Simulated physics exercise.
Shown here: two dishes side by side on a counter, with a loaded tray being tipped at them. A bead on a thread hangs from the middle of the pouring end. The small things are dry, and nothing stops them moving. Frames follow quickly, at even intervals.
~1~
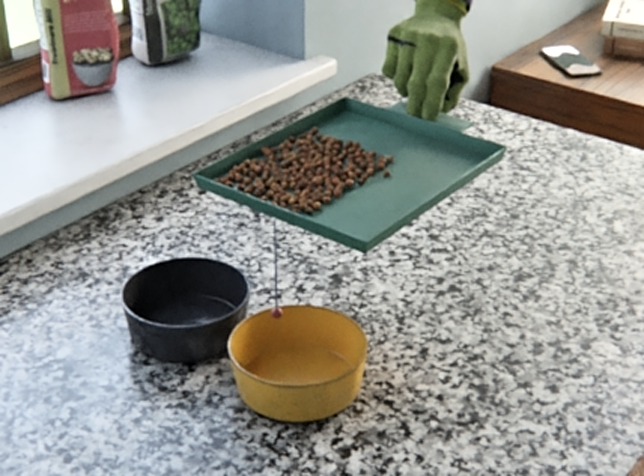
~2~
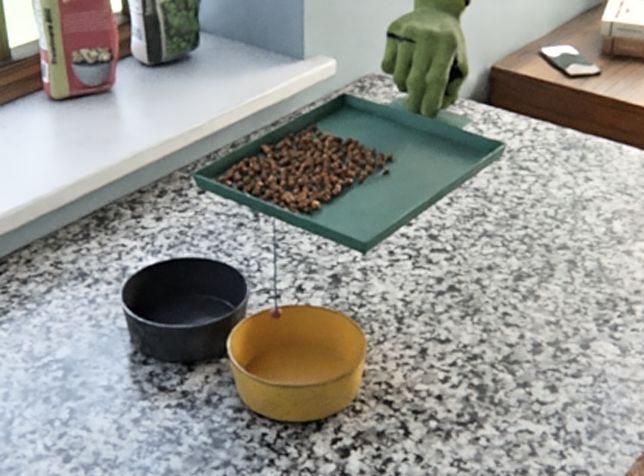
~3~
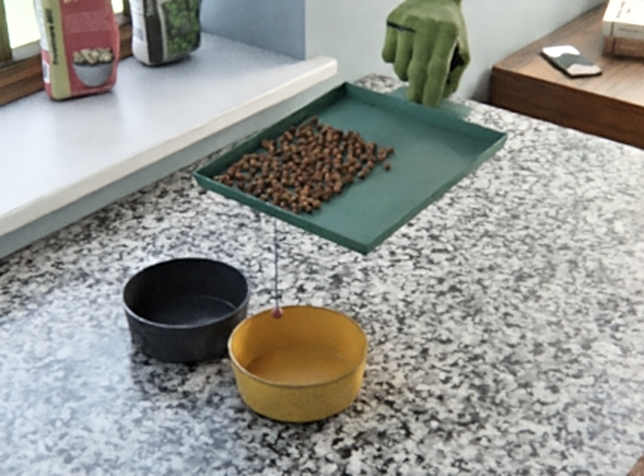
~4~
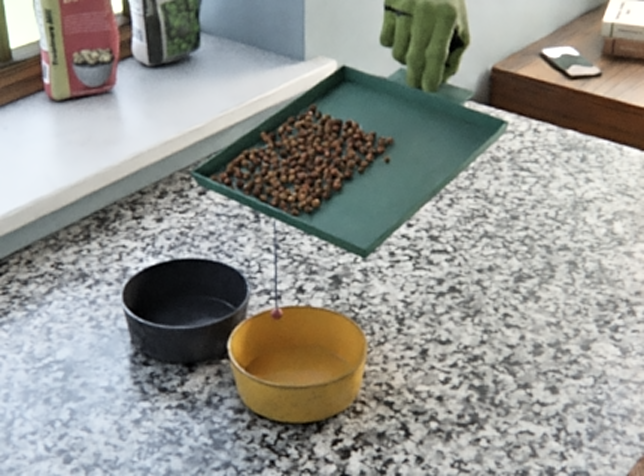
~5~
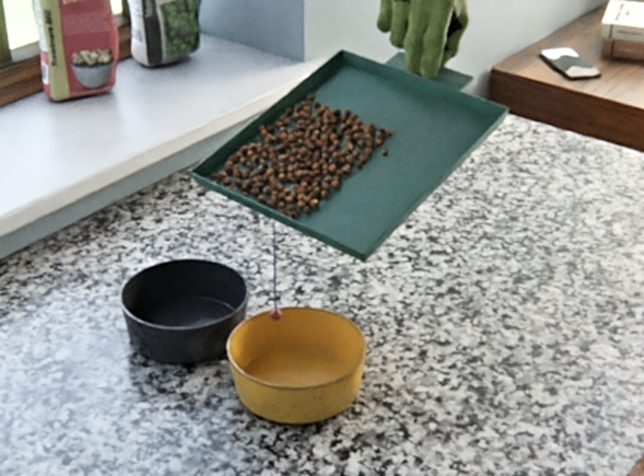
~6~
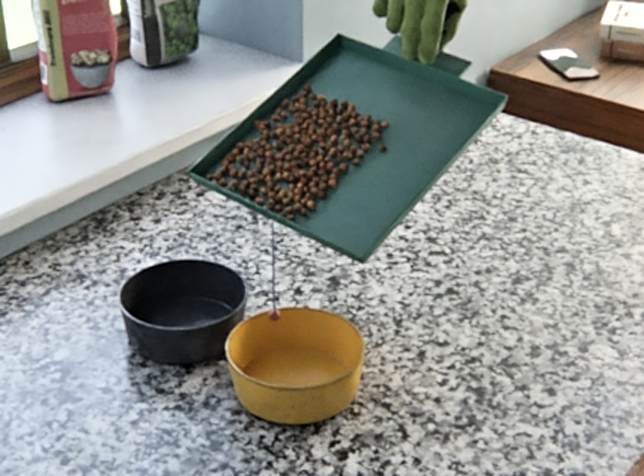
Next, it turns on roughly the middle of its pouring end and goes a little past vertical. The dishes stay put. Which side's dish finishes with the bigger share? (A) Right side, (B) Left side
A, right side.
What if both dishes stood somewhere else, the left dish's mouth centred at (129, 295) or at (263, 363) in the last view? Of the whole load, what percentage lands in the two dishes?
You'd see roughly 50 per cent first and roughly 70 per cent second.
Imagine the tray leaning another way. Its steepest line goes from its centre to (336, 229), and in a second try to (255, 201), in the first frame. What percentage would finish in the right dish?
First case: 80 %; second case: 10 %.
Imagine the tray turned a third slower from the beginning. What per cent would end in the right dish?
It would be close to 60 per cent.
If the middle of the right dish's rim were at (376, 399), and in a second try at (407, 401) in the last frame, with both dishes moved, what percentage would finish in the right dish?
Near 40 % and 20 %.
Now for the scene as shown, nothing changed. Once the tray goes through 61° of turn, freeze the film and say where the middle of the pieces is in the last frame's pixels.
Around (293, 200).
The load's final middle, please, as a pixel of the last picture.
At about (296, 397).
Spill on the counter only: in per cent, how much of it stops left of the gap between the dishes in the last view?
Around 40 %.
Just after the last frame, tray tipped steeply; almost all on the tray; just a few in the air.
A moment on, tray tipped right over; roughly half on the tray; about a tenth in the right dish; just a few outside both; roughly a third in the air.
Further on, tray tipped past a quarter turn; roughly two thirds in the right dish; roughly a third outside both.
When it is over, tray tipped past a quarter turn; roughly two thirds in the right dish; not one in the left dish; roughly a third outside both.
